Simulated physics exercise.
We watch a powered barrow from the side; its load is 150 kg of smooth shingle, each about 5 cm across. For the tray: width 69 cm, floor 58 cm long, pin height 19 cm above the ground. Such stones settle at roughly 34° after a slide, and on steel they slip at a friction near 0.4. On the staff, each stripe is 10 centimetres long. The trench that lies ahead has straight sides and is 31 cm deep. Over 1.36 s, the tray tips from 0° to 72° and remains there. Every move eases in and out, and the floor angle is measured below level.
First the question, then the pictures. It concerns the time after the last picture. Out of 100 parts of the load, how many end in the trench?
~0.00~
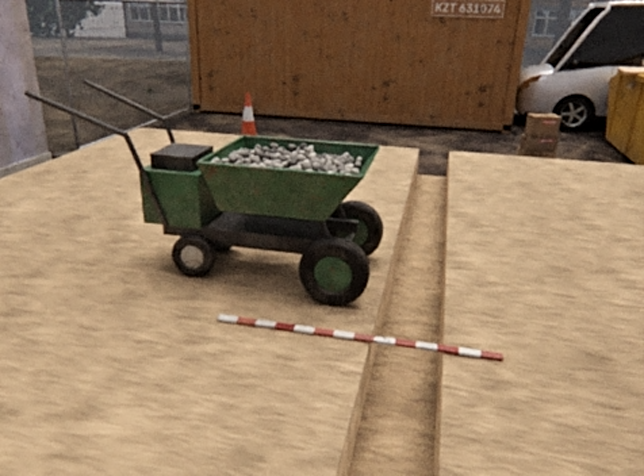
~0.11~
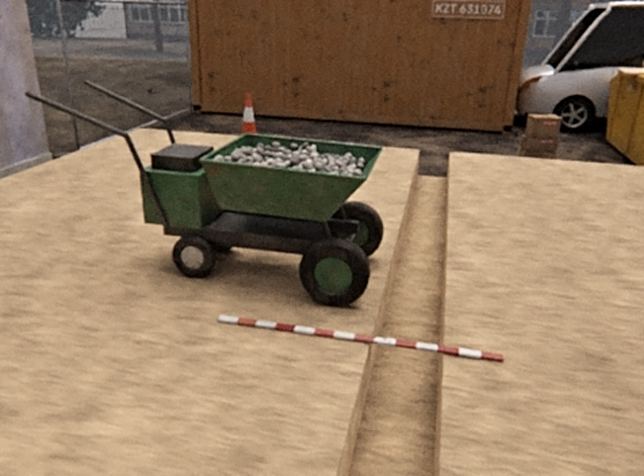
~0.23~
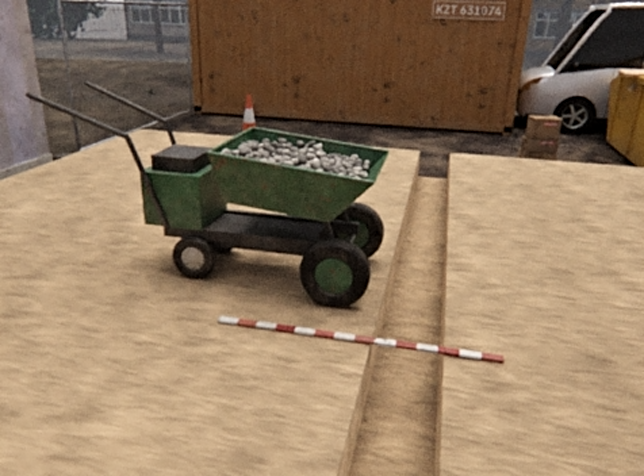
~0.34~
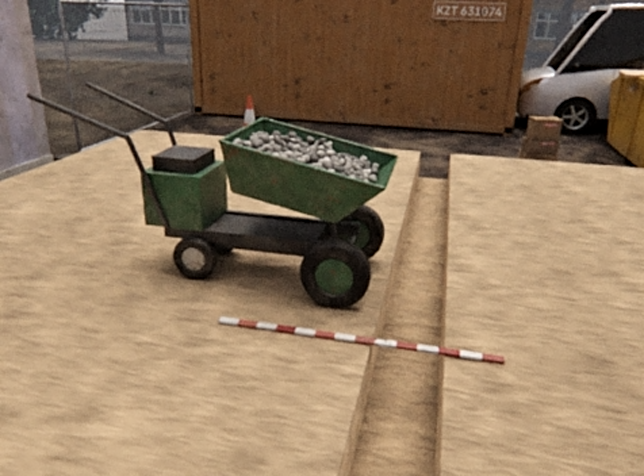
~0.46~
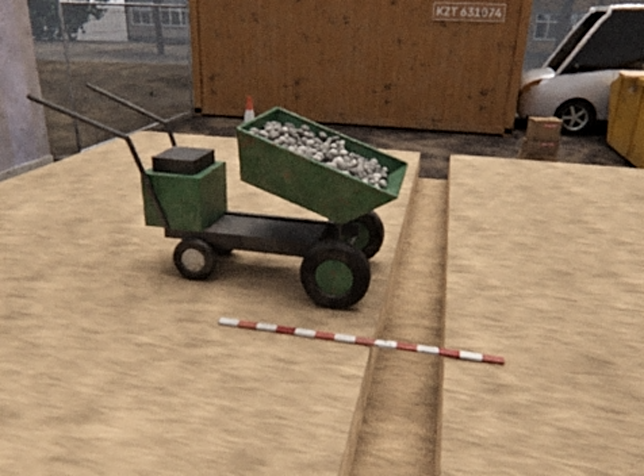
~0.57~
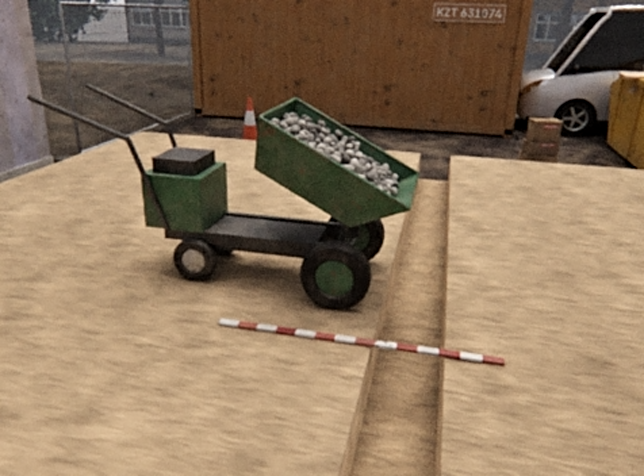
Some 15 out of 100.
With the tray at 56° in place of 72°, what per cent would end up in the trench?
Trench share: Approx. 20%.
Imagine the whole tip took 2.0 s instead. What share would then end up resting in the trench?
It would be near 20 percent.
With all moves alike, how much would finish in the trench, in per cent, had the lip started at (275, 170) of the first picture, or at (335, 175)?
100 %, then 40 %.
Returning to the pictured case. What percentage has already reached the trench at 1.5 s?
0 per cent, give or take.
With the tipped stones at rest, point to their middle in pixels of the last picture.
Roughly at pixel (503, 298).
After 1.0 s the floor is at 61°; 99 % in the tray; the foremost stones are at (455, 246).
After 1.5 s the floor is at 72°; 37 % in the tray, 1 % in the trench, 62 % past the trench; the foremost stones are at (573, 303).
After 1.8 s the floor is at 72°; 11 % in the tray, 3 % in the trench, 86 % past the trench; the foremost stones are past the picture's edge.
After 3.8 s the floor is at 72°; 0 % in the tray, 15 % in the trench, 85 % past the trench; the foremost stones are past the picture's edge.
